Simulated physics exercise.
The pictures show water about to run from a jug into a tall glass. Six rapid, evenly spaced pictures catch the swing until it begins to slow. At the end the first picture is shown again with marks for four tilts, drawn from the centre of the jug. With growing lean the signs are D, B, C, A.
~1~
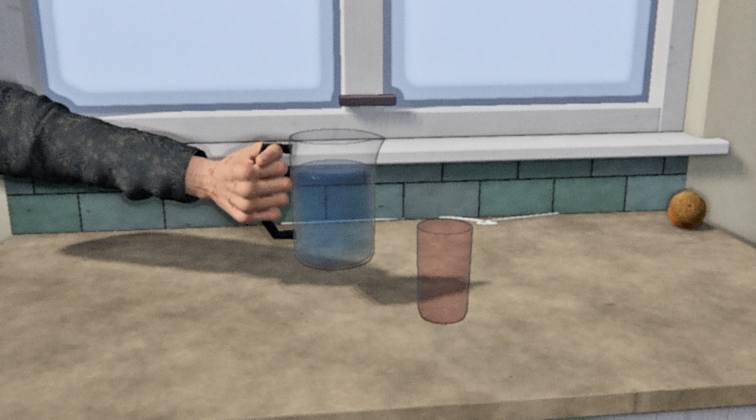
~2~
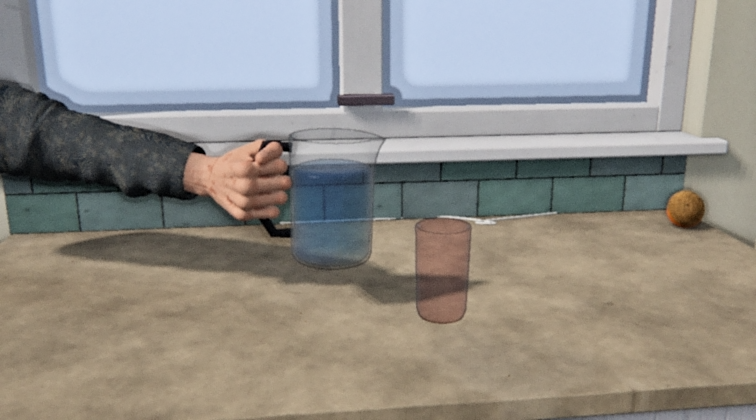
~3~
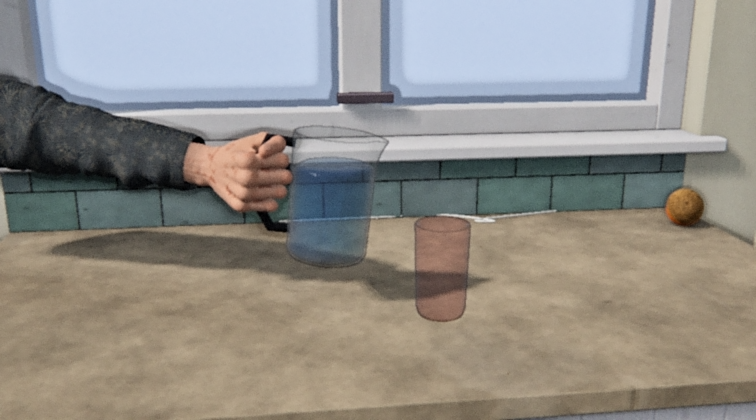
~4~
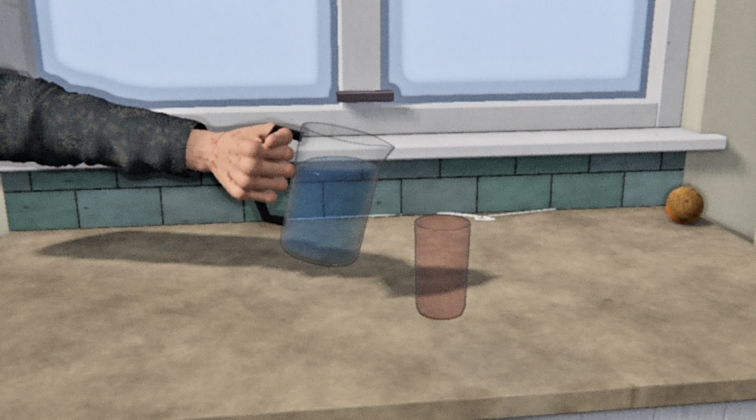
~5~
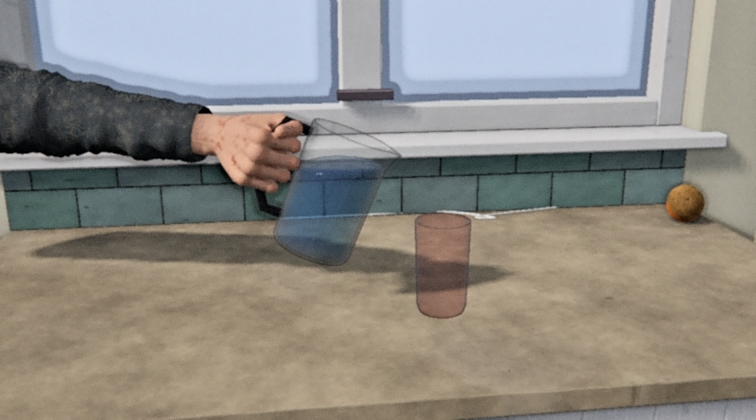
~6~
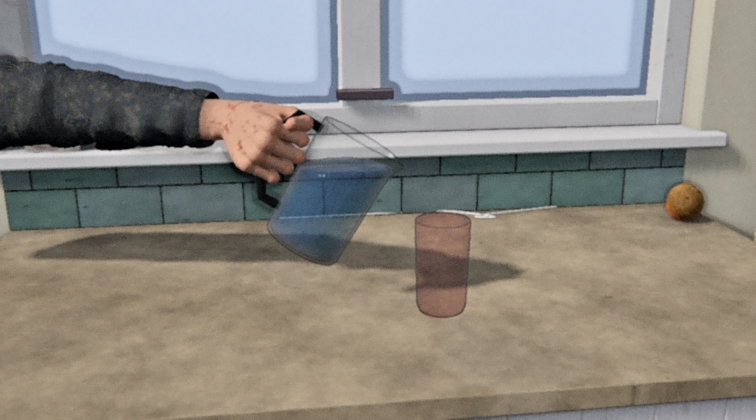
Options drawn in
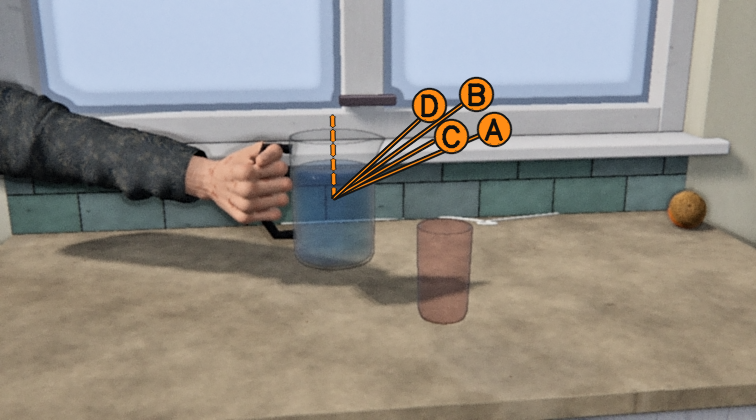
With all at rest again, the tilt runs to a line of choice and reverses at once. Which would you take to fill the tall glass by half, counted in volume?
Use tilt C.
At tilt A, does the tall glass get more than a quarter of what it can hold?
Yes.
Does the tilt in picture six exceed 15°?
Yes, it does.
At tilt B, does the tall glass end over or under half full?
Under half.
In orange, A at (478, 135); B at (462, 104); C at (433, 141); D at (418, 120).
If A is chosen, the tall glass ends with about 68 % of what it can hold.
If B is chosen, the tall glass ends with about 31 % of what it can hold.
If C is chosen, the tall glass ends with about 49 % of what it can hold.
If D is chosen, the tall glass ends with about 17 % of what it can hold.
